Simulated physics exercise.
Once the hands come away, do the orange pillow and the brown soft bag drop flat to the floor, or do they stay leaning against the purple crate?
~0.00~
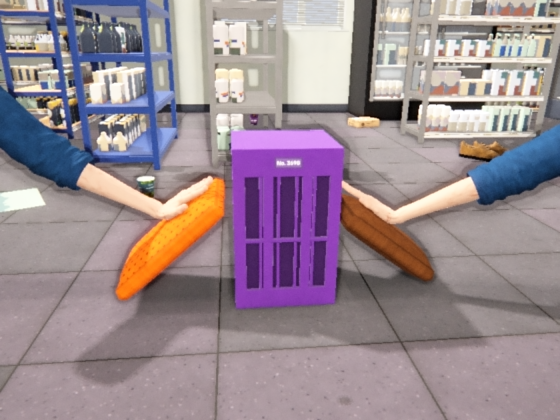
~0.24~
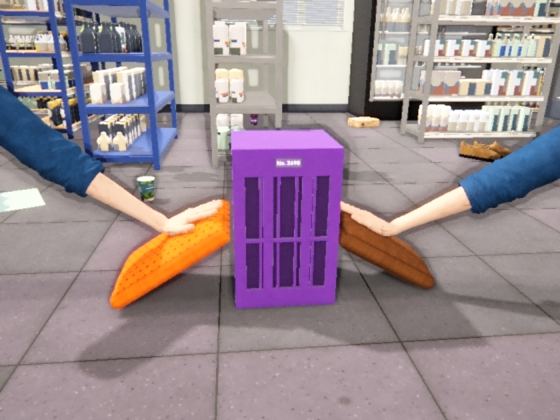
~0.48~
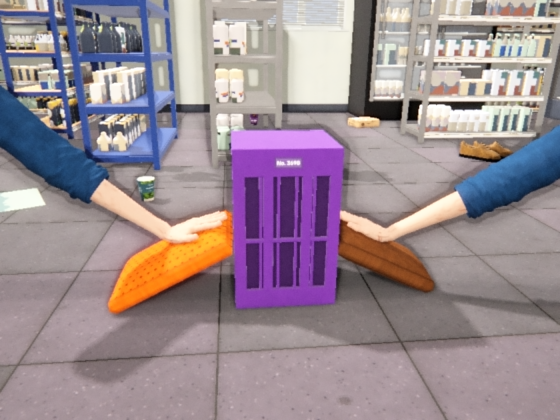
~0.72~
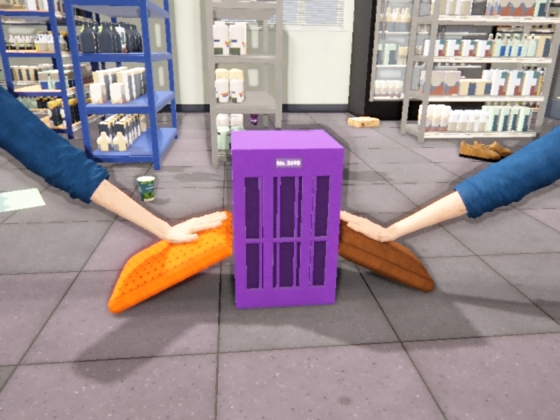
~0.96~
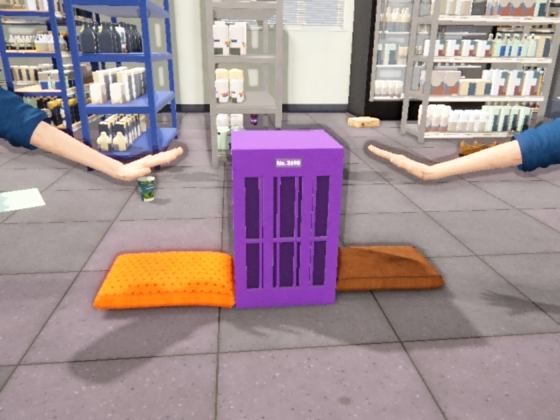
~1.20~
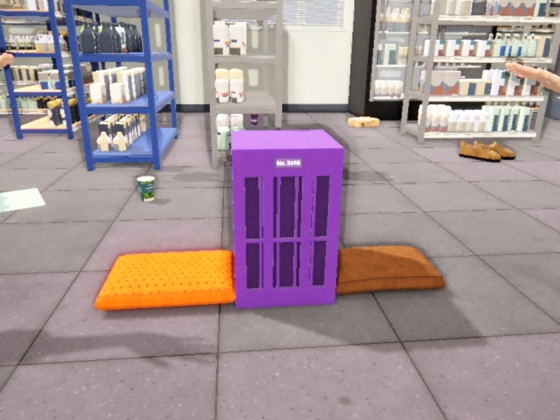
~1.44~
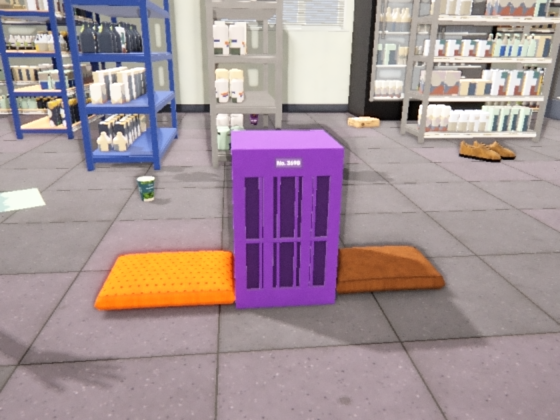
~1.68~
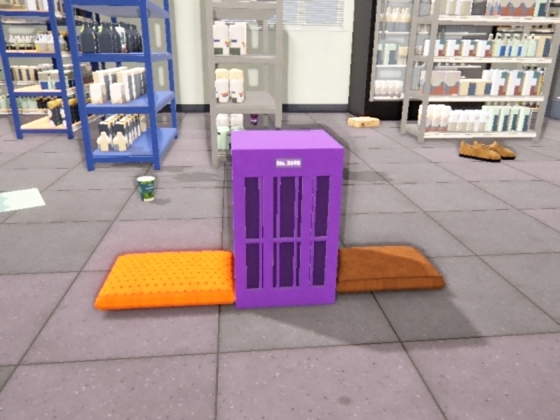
They both drop flat. The orange pillow slides down on the left of the crate, and the brown soft bag slips and lies down on the right.
